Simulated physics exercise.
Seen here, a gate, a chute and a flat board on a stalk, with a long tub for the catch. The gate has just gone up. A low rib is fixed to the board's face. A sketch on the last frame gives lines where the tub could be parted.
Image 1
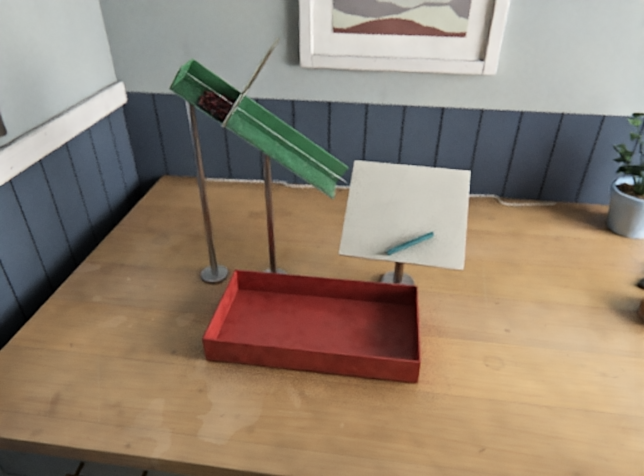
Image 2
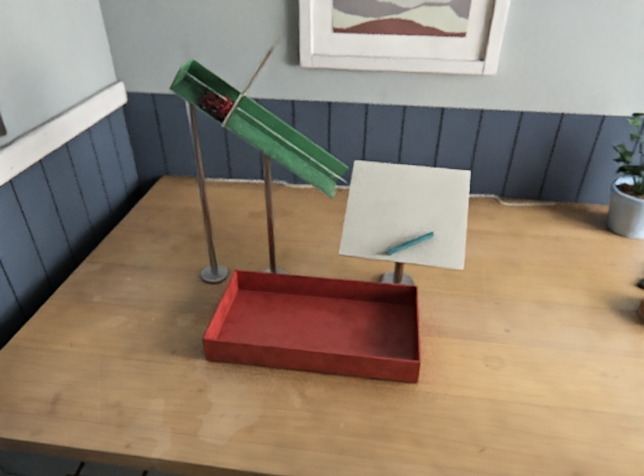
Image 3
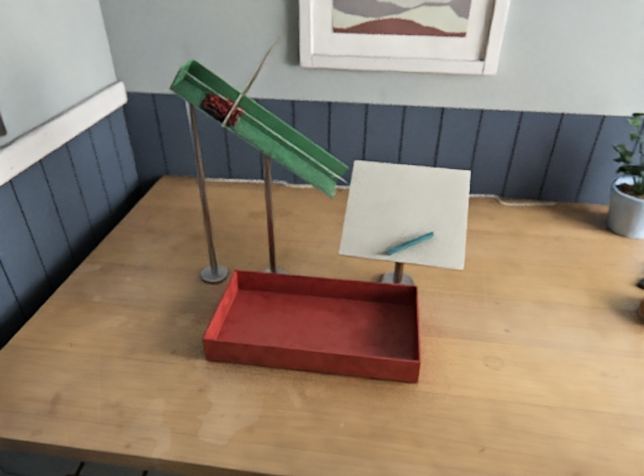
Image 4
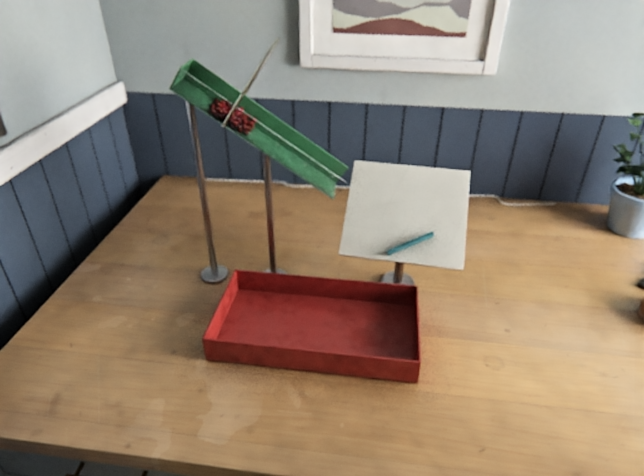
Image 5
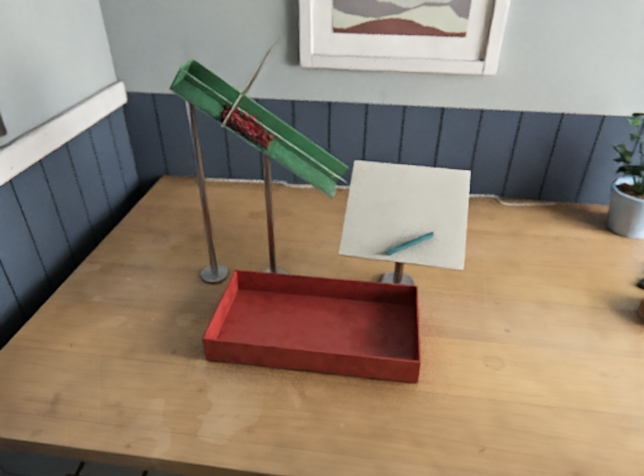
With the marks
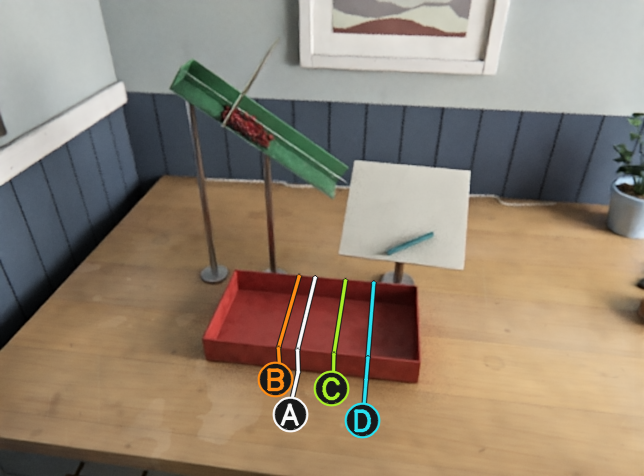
A green chute on thin metal stands slants down to the right above a wooden table, seen from slightly above in a corner with blue-grey panelling. An empty red tub sits in front, a tilted white board with a small teal rib stands to the right, and a potted plant is at the far edge. Dark red beans slide a short way down the chute, spreading slightly, while the camera stays still.
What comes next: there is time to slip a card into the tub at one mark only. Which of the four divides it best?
I would pick line D.
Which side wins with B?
Right.
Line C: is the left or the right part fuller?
Right.
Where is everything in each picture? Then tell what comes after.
The first picture shows load behind the gate near (220, 105), kidney beans; lip of the chute near (335, 191), sloping gently.
The second picture shows middle of the board near (406, 212), tilted fairly steeply; middle of its low edge near (400, 262); of its high edge near (411, 166).
The third picture shows front corners of the tub near (203, 339) and (420, 362), empty; front of the load near (234, 124).
The fourth picture shows middle of the load near (232, 115); its front near (252, 125), close to a quarter of the way to the lip; rib from (434, 232) to (388, 251).
The fifth picture shows middle of the load near (245, 124); its front near (272, 137), close to a third of the way to the lip.
On the marked copy, line A crosses the front rim at (297, 349); line B crosses the front rim at (278, 347); line C crosses the front rim at (334, 353); line D crosses the front rim at (367, 356).
For line A, of what is caught, none at all on the left of the divider, the whole lot on the right.
For line B, of what is caught, none at all on the left of the divider, the whole lot on the right.
For line C, of what is caught, none at all on the left of the divider, the whole lot on the right.
For line D, of what is caught, close to half on the left of the divider, close to half on the right.
